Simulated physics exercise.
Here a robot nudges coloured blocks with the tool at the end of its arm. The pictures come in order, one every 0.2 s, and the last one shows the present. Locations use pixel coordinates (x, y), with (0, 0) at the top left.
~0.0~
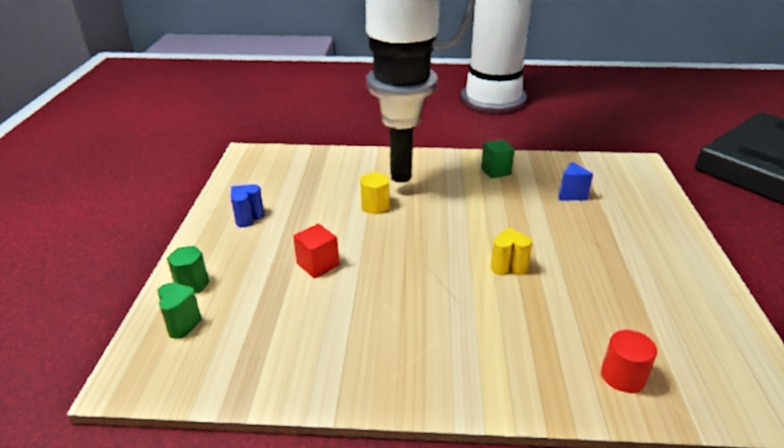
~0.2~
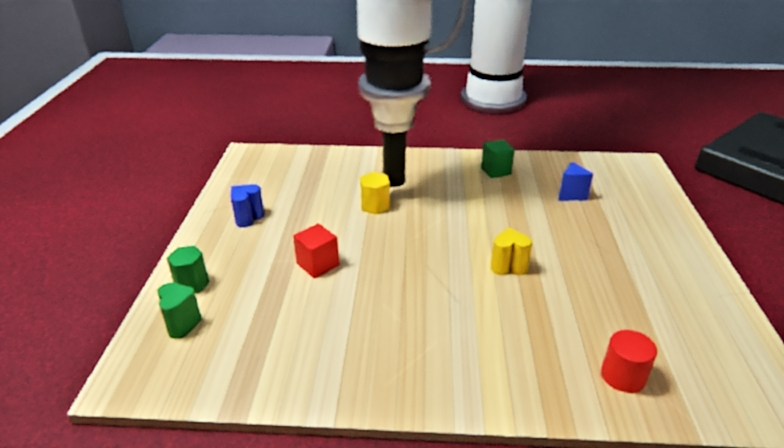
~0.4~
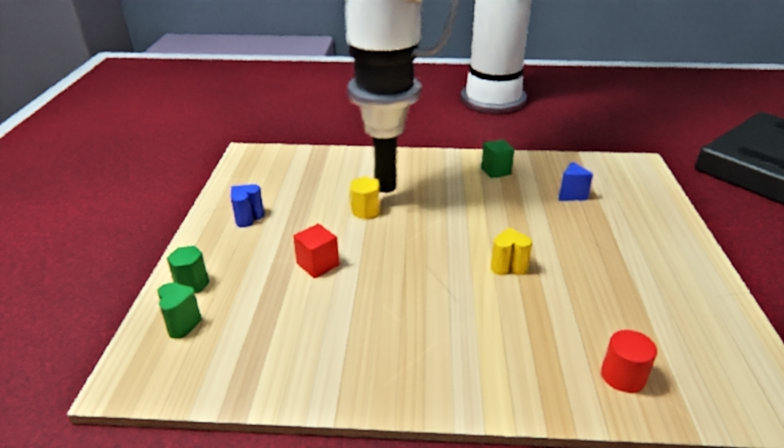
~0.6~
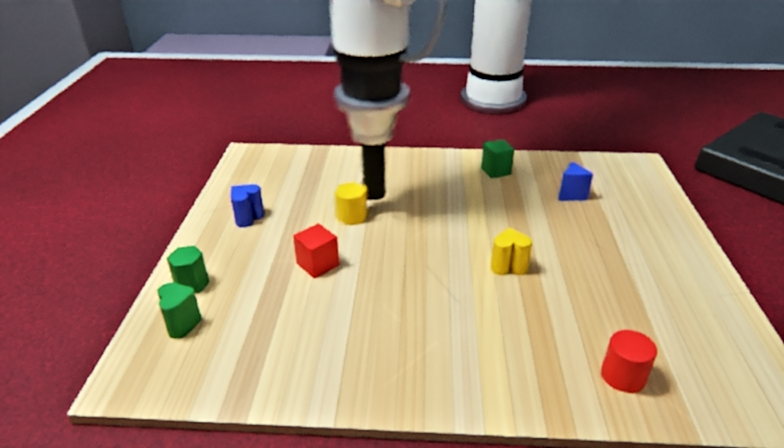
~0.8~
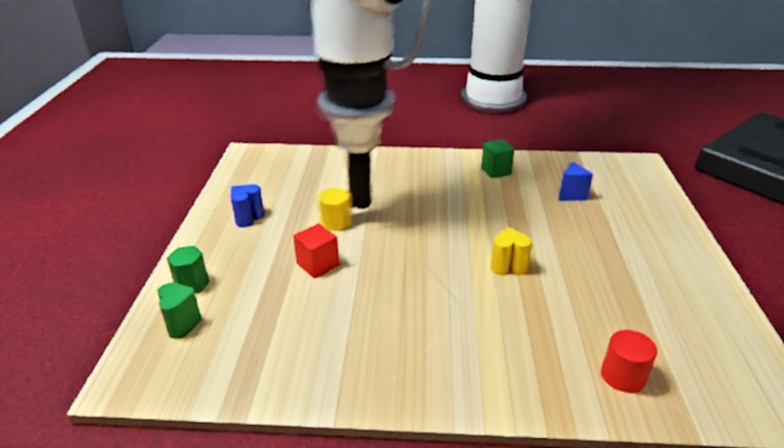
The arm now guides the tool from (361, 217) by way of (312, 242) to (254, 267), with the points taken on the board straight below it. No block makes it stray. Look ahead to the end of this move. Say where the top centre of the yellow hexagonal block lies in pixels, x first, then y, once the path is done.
I expect it at (288, 204).
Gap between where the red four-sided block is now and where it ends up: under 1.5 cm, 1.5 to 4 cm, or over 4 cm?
Displacement: Within 1.5 cm.
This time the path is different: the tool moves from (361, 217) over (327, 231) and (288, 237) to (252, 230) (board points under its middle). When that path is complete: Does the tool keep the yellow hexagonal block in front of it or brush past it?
Answer: Still ahead.
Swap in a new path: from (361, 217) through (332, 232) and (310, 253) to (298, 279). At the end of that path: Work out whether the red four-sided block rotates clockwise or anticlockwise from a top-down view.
Viewed from above: Anti-clockwise.
On the path given first. One third of the way, tool (328, 220); yellow hexagonal block (300, 203), turned 40° clockwise.
Two thirds of the way, tool (292, 237); yellow hexagonal block (288, 204), turned 70° clockwise.
At the end, tool (252, 253); red four-sided block unmoved; yellow hexagonal block (288, 204), turned 70° clockwise.
